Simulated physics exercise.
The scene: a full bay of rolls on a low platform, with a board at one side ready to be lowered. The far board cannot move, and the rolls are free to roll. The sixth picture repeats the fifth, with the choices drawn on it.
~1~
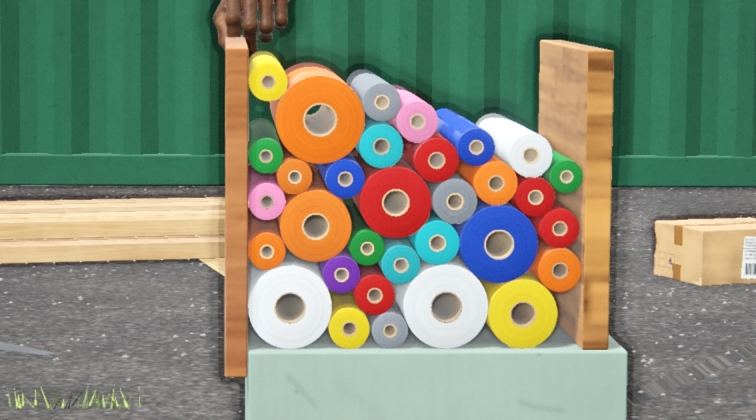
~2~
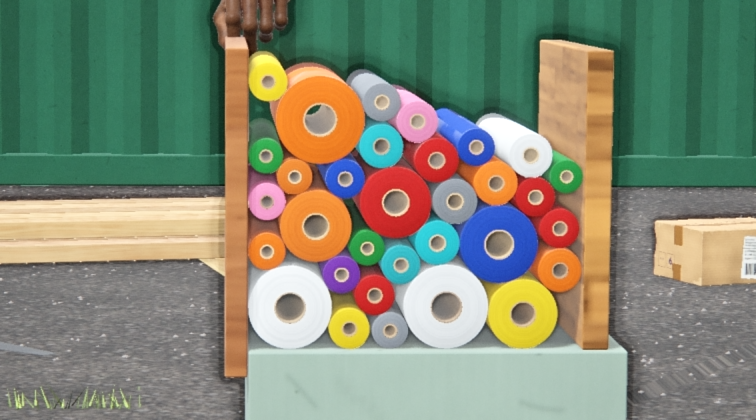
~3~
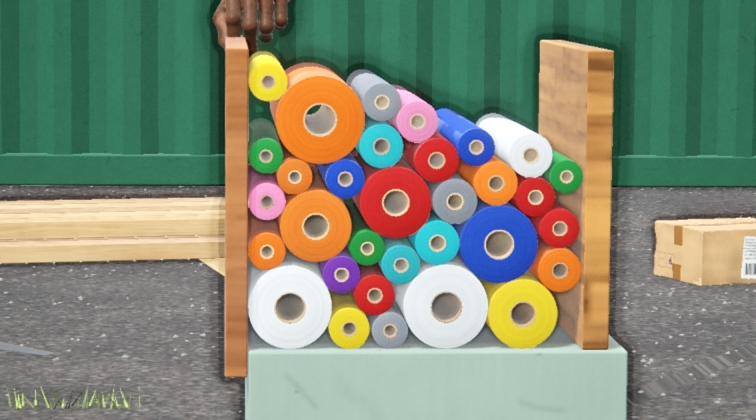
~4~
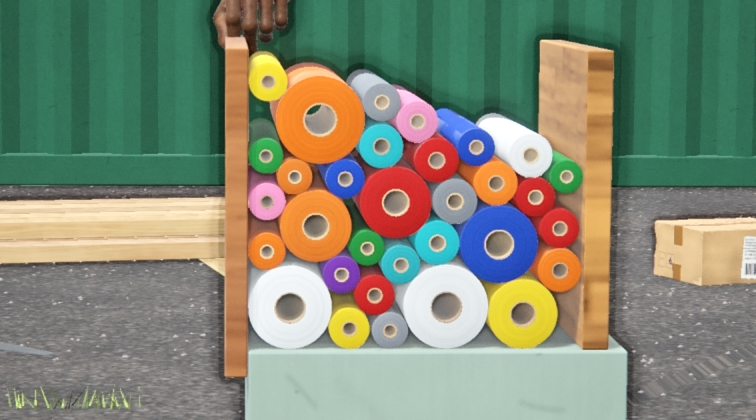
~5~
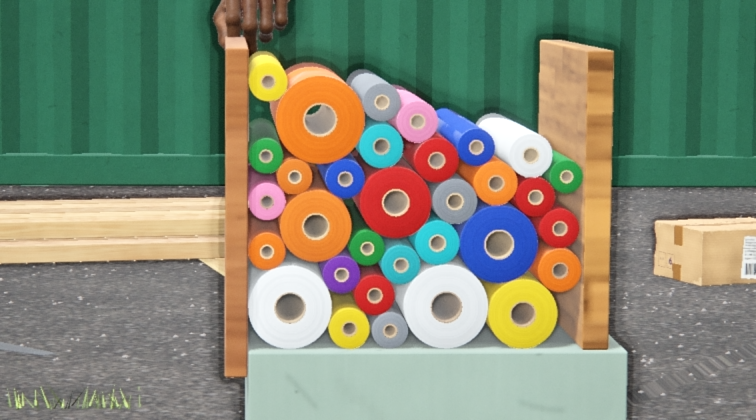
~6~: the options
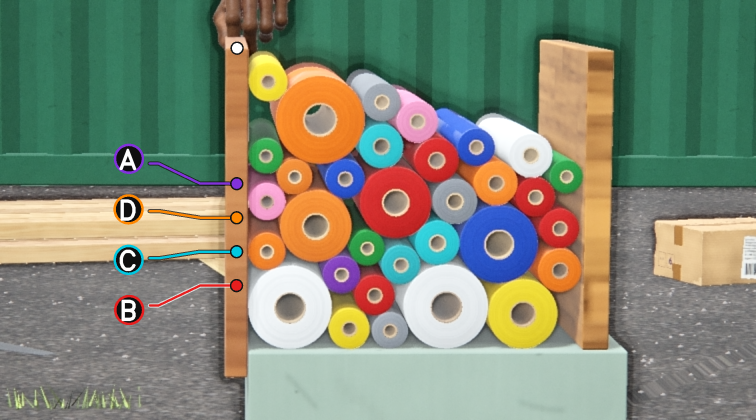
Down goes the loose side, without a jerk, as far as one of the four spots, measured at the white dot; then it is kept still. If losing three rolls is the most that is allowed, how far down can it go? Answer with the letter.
No lower than D.
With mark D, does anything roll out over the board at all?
At D: Yes.
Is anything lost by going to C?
Yes.
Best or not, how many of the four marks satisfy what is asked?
Two of the four.
On the marked copy, A at (237, 184); B at (237, 286); C at (237, 252); D at (237, 218); the white dot at (237, 48).
With D. Early on, top of the board (248, 124).
Further on, top of the board (248, 212).
At the end, top of the board (248, 217), two out over the board.
As for the rest, A one out over the board; B more than three out over the board; C more than three out over the board.
